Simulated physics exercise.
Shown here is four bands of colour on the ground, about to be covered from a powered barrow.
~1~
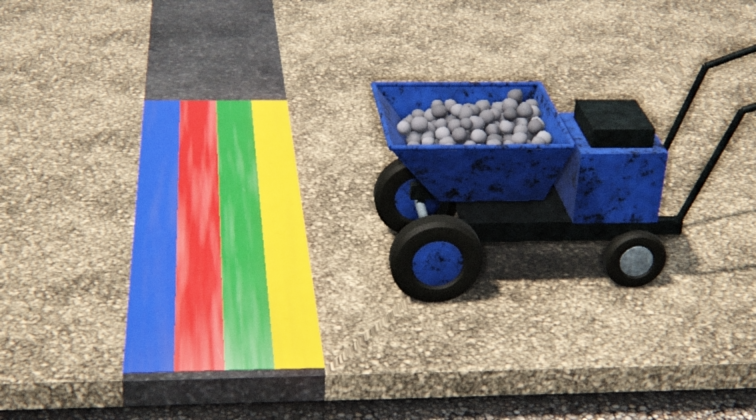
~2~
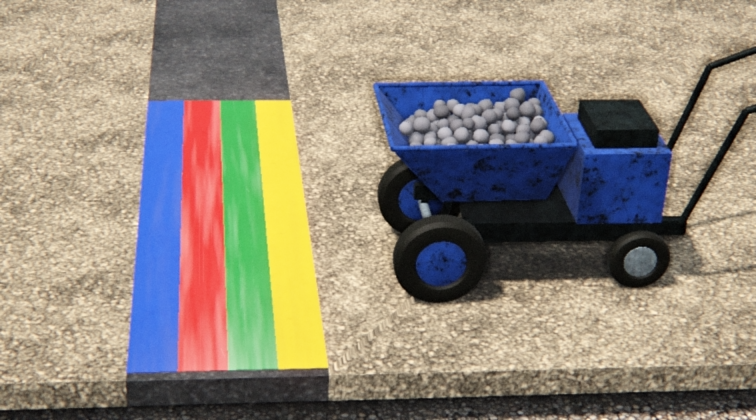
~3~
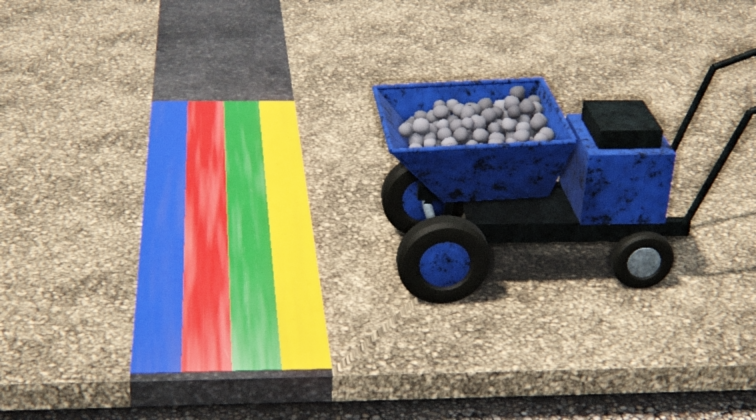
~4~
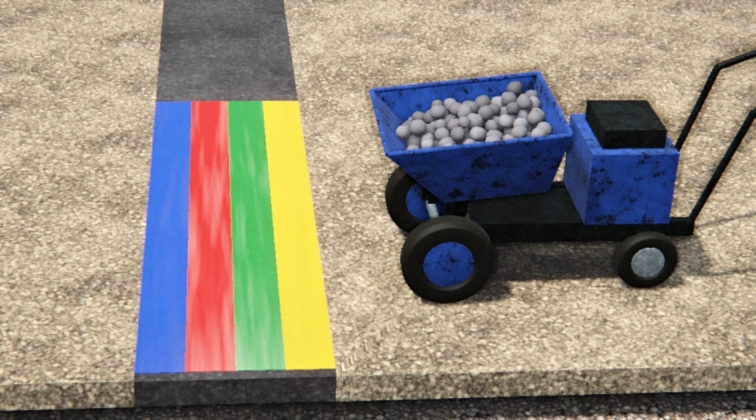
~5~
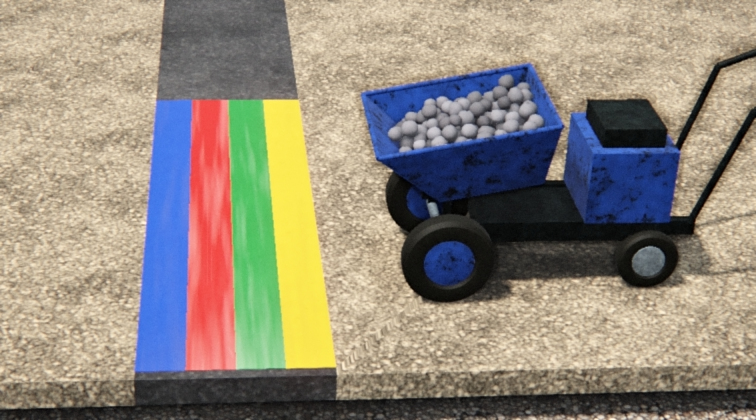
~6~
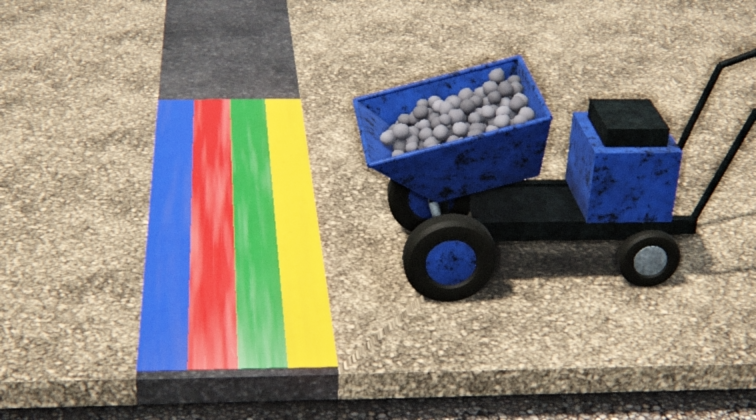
A blue powered barrow loaded with round grey cobbles stands to the right of blue, red, green and yellow bands on the ground, then its skip gradually tilts toward them, its rear end rising while the cobbles stay inside.
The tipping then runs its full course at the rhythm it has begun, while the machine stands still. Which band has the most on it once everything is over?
Green.
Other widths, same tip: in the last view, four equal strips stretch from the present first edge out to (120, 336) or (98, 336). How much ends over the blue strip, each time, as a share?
About 0 % and 0 %.
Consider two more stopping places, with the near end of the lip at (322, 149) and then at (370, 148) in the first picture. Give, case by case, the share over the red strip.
In turn 30 and 20 in a hundred.
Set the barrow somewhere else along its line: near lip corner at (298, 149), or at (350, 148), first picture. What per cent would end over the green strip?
0 % and 20 %.
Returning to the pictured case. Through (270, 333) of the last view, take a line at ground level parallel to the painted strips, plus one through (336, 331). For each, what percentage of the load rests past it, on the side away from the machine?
Around 50 per cent for the first, around 70 per cent for the second.
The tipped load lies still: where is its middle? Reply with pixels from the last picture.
Centre at rest: Close to (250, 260).
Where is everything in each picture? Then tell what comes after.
In the first picture, lip of the skip (391, 148), level; top of the load (487, 117), round cobbles; yellow strip (295, 329); green strip (247, 330); red strip (199, 331); blue strip (150, 332).
In the second picture, lip of the skip (393, 149), level; top of the load (490, 117).
In the third picture, lip of the skip (392, 152), tipped barely; top of the load (489, 116).
In the fourth picture, lip of the skip (388, 155), tipped a little; top of the load (496, 124).
In the fifth picture, lip of the skip (379, 159), tipped a little; top of the load (503, 117).
In the sixth picture, lip of the skip (370, 166), tipped clearly; top of the load (494, 112); yellow strip (309, 328); green strip (261, 329); red strip (213, 330); blue strip (164, 331).
Just after the last frame, skip tipped steeply; every one in the skip.
A moment on, skip tipped right over; roughly two thirds in the skip; about a tenth over the yellow strip; roughly a quarter over the green strip; just a few over the red strip.
Further on, skip tipped right over; roughly a quarter in the skip; about a tenth over the yellow strip; roughly a quarter over the green strip; roughly a quarter over the red strip; about a tenth over the blue strip; about a tenth off the paint.
When it is over, skip tipped right over; roughly a quarter in the skip; about a tenth over the yellow strip; roughly a quarter over the green strip; roughly a quarter over the red strip; about a tenth over the blue strip; about a tenth off the paint.
